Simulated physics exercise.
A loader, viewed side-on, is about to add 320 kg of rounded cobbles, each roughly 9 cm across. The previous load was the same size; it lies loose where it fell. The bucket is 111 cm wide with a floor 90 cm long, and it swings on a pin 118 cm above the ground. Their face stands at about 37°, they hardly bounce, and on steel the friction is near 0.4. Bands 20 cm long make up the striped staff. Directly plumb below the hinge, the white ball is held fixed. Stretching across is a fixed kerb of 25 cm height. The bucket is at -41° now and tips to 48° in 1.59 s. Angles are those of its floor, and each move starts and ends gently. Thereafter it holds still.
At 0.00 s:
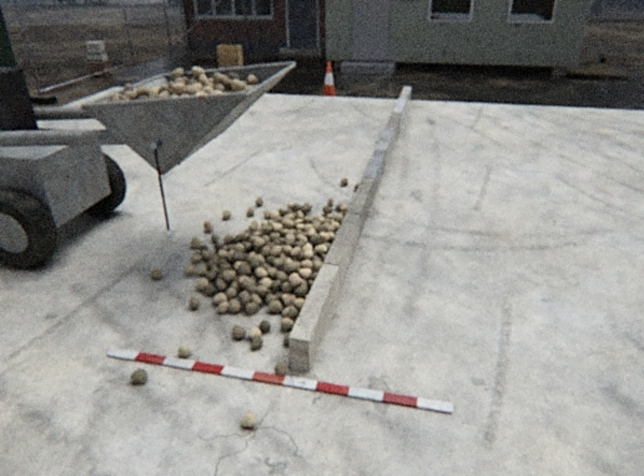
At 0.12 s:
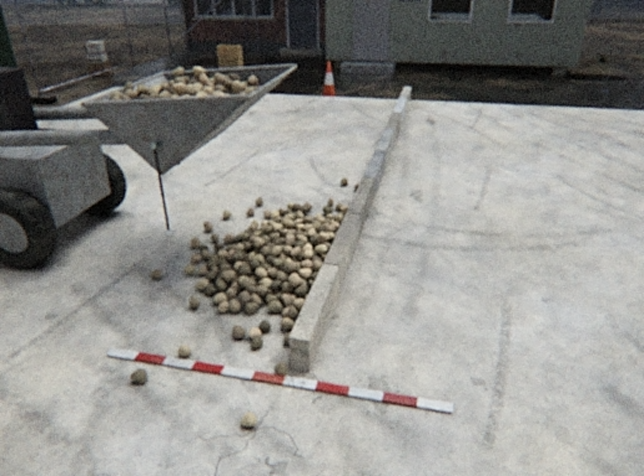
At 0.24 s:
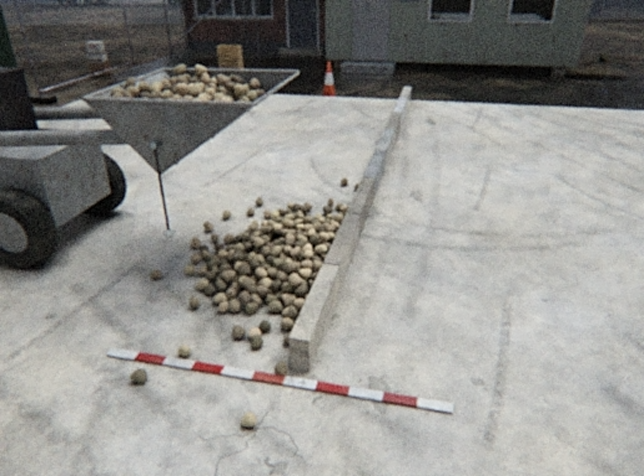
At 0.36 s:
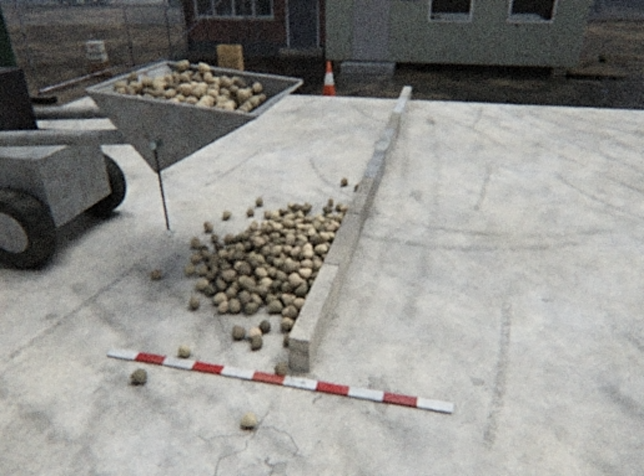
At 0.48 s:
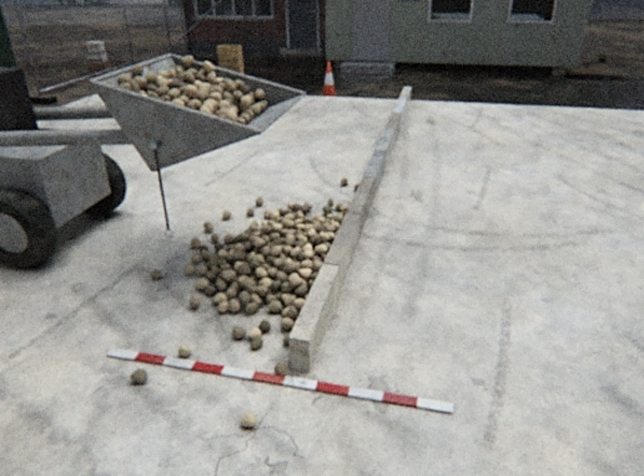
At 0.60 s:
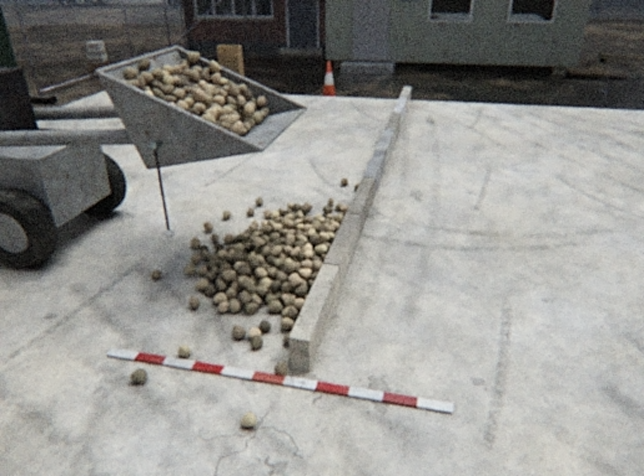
Grey loader bucket full of rounded stones tilting forward, its front lip lowering above a loose stone pile beside a concrete kerb.
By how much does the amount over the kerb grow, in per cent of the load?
About 1 per cent.
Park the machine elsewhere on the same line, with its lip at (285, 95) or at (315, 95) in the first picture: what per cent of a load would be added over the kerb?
Case one about 15 %, case two about 40 %.
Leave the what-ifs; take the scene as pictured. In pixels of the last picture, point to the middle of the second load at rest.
Their centre ends up near (283, 245).
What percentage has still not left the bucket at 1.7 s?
About 15 percent is still in there.
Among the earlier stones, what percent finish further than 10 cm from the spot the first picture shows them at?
Close to 15 in a hundred of them.
After 1.2 s the floor is at 34°; in per cent of one load, 98 in the bucket, 102 on this side of the kerb; the foremost stones are at (325, 264).
After 1.7 s the floor is at 48°; in per cent of one load, 17 in the bucket, 183 on this side of the kerb; the foremost stones are at (329, 248).
After 2.0 s the floor is at 48°; in per cent of one load, 0 in the bucket, 199 on this side of the kerb, 1 over the kerb; the foremost stones are at (355, 249).
After 4.7 s the floor is at 48°; in per cent of one load, 0 in the bucket, 199 on this side of the kerb, 1 over the kerb; the foremost stones are at (366, 259). Net gain over the kerb, 1.
